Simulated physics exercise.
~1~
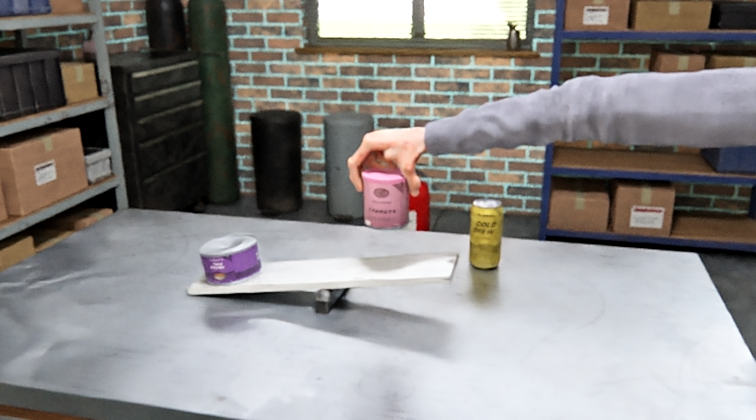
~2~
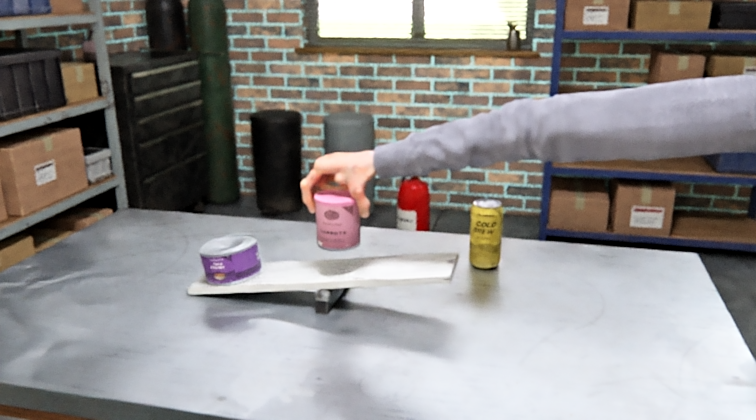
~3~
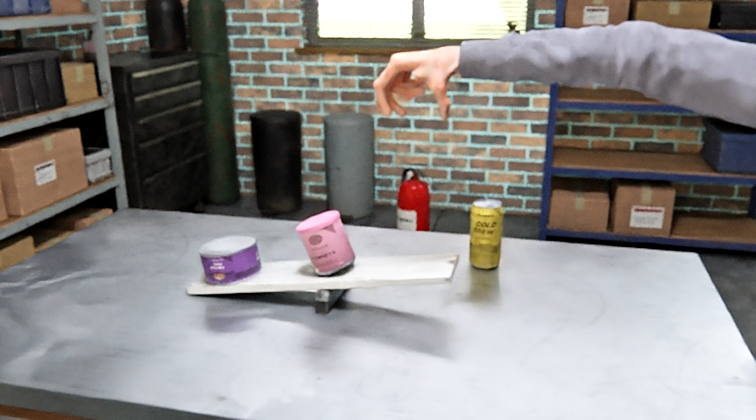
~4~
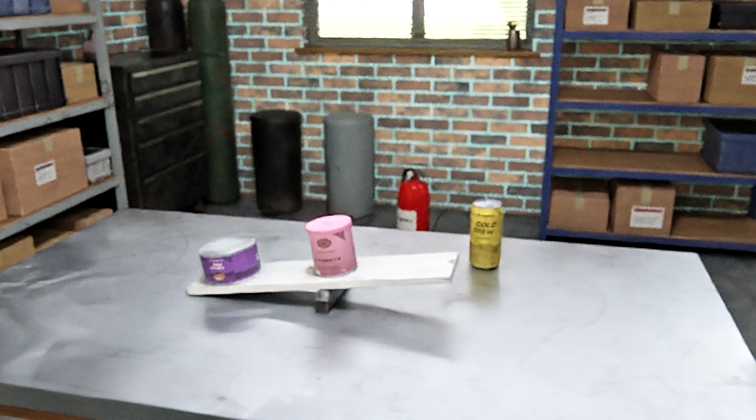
Pink tin lowered by a hand onto a tilted white plank beside a purple tub, wobbling after release and staying on board.
